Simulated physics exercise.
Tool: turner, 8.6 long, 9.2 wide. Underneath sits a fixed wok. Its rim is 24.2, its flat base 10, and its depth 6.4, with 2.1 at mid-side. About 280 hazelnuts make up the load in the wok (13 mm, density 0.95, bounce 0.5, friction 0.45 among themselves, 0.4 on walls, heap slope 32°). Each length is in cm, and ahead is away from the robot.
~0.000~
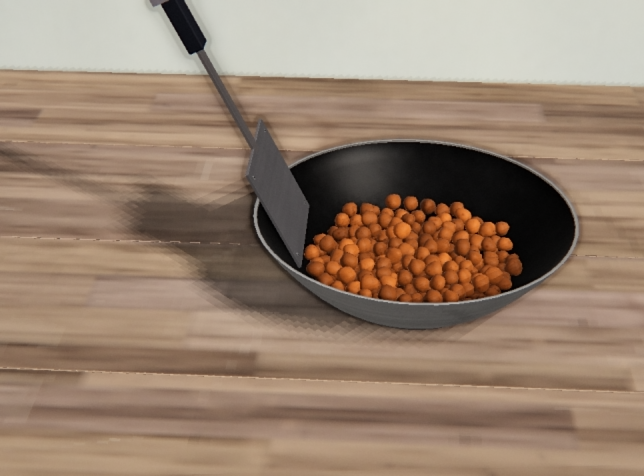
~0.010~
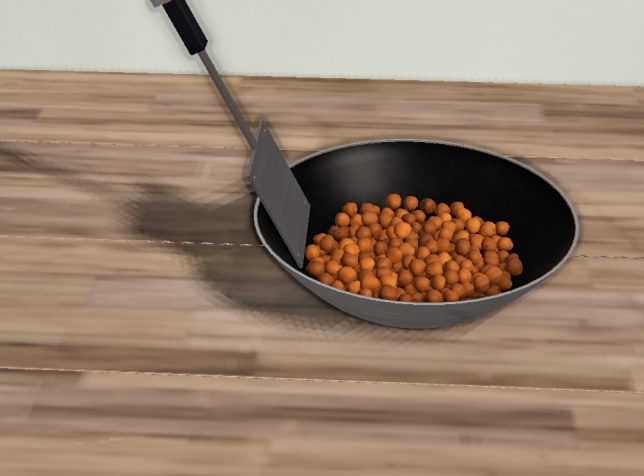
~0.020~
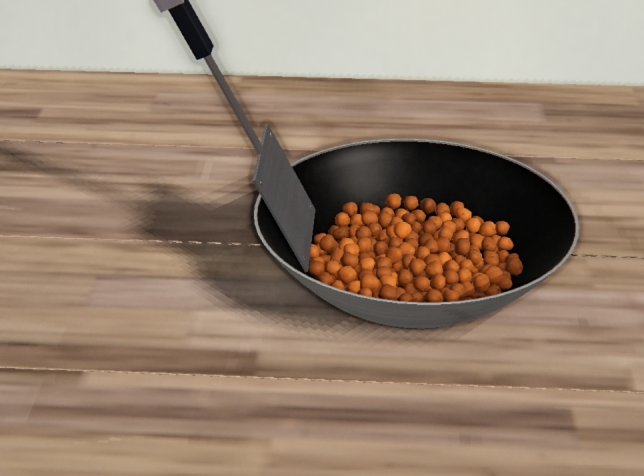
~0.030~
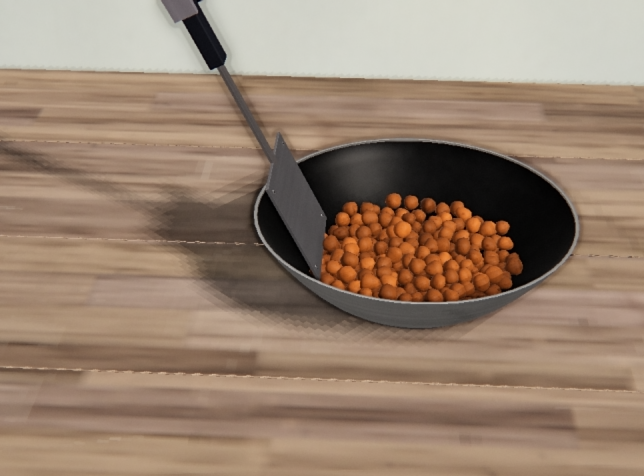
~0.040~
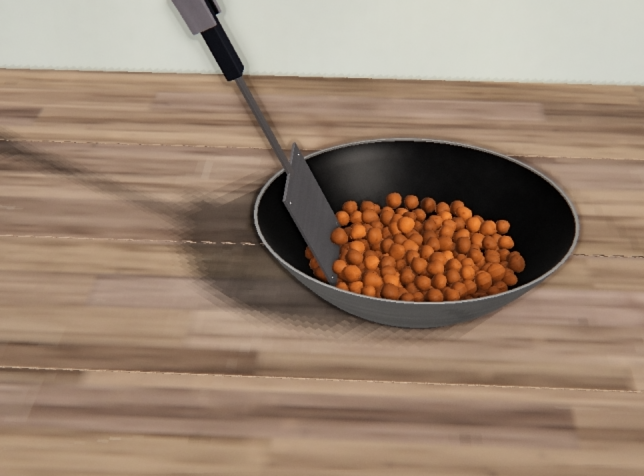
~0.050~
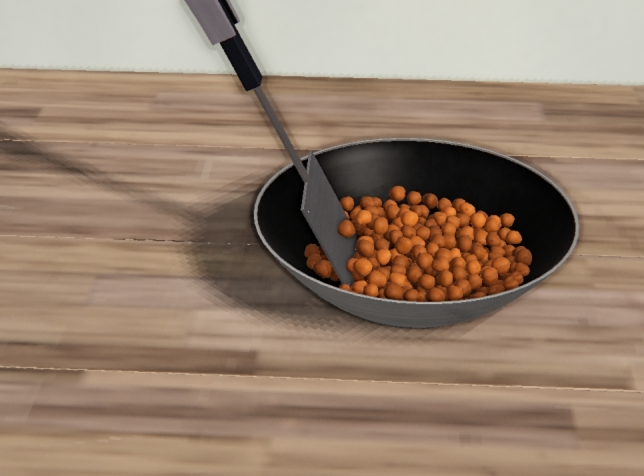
To begin with, a metal turner rests against the left inside edge of a dark wok filled with a heap of hazelnuts on a wooden surface, barely moving. Then it slides right and down into the heap, nudging the nuts slightly rightward while a few remain on its left.
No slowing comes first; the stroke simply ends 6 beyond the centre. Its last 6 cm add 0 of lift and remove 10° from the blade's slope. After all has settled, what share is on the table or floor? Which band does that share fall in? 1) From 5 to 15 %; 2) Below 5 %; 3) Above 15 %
Option 3: Above 15 %.
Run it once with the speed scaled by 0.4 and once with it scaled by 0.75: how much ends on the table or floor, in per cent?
Try one about 15 %, try two about 35 %.
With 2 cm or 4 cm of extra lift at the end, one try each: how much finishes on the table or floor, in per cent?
You'd get some 50 per cent with the first setting and some 45 per cent with the second.
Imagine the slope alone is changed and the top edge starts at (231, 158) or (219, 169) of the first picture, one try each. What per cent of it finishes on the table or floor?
First try around 35 percent, second around 35 percent.
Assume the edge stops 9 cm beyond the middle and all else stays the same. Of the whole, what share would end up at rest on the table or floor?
Estimate: Approx. 60 %.
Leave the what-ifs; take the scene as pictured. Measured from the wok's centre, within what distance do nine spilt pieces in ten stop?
About 45 cm.
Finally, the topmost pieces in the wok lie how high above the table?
Roughly 6.5 cm.
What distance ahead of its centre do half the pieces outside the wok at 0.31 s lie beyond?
Some 18 centimetres ahead.
After 0.07 s, sloping 64°, highest piece 8 above the table; 285 in the wok.
After 0.10 s, sloping 61°, highest piece 10 above the table; 285 in the wok.
After 0.31 s, sloping 54°, highest piece 21 above the table; 170 in the wok, 34 on the table or floor, 81 on the blade or in flight.
After 1.36 s, sloping 54°, highest piece 7 above the table; 170 in the wok, 115 on the table or floor.
At rest, 170 in the wok, 115 on the table or floor. That is 40 % on the table or floor.
